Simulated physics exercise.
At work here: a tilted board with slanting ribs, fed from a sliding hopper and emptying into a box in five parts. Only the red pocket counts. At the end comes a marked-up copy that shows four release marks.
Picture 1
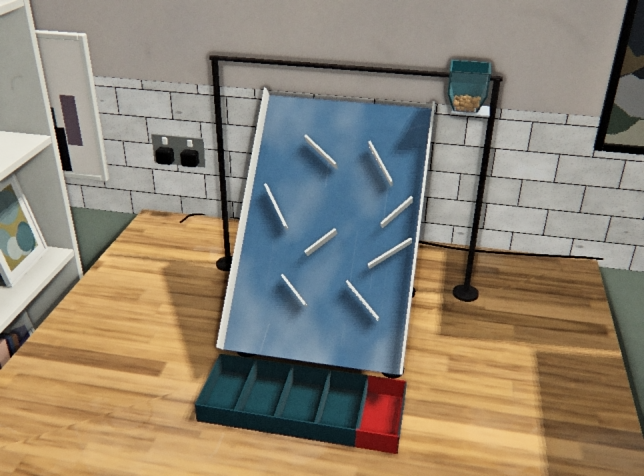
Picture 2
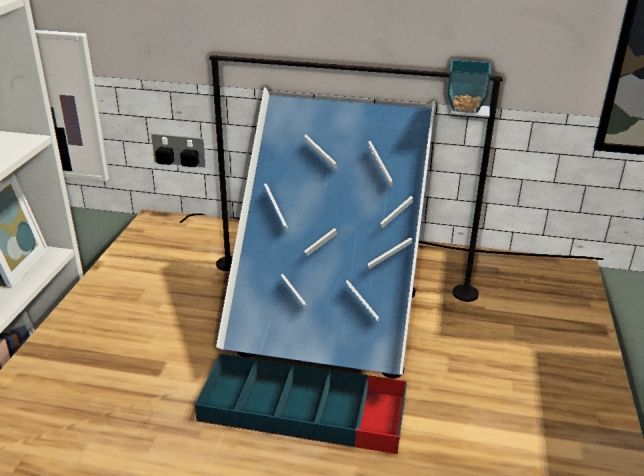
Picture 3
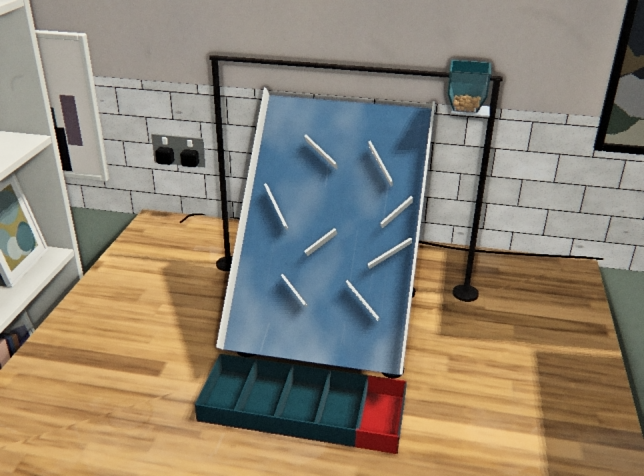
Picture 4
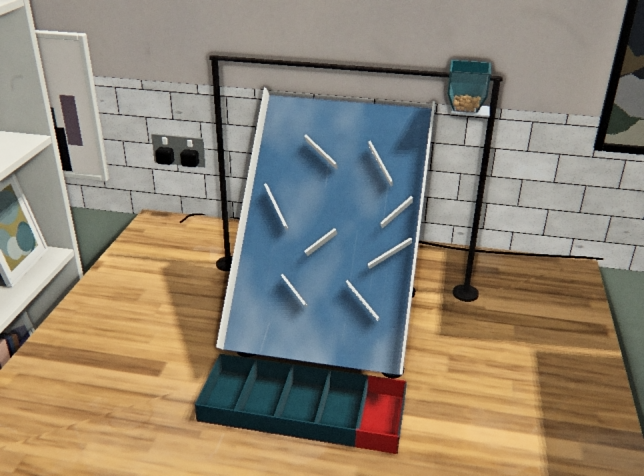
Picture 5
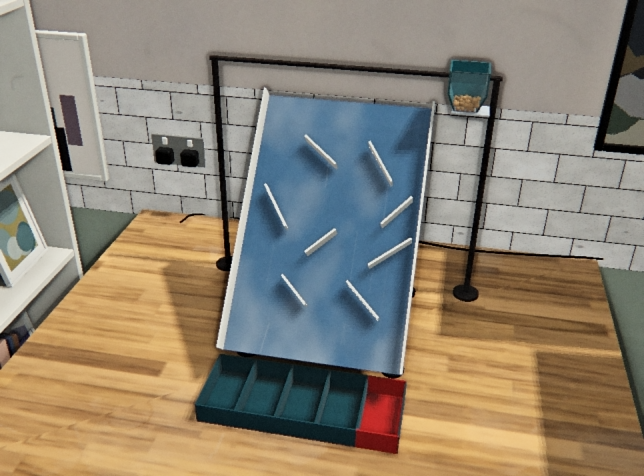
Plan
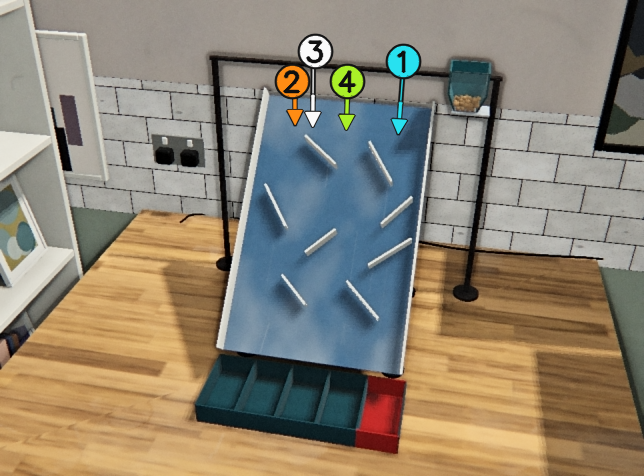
On a wooden tabletop, a tilted blue board with slanting white ribs stood above a box with four dark green pockets and one red, while a small hopper of beads stayed still at upper right.
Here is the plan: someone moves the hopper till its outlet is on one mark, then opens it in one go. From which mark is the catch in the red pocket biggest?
4 is best.
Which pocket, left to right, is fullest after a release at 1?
The third from the left.
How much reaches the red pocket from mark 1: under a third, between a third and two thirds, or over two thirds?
Under a third.
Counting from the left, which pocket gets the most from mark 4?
The fifth from the left.
On the marked copy, mark 1 meets the board at (398, 128); mark 2 meets the board at (295, 119); mark 3 meets the board at (312, 121); mark 4 meets the board at (346, 124).
With 1, a small part in the red pocket, about two thirds in other pockets, a small part held on the board, a small part outside the box.
With 2, about a quarter in the red pocket, about two thirds in other pockets, a small part outside the box.
With 3, about a third in the red pocket, about half in other pockets, a small part outside the box.
With 4, about half in the red pocket, about a third in other pockets, a small part outside the box.
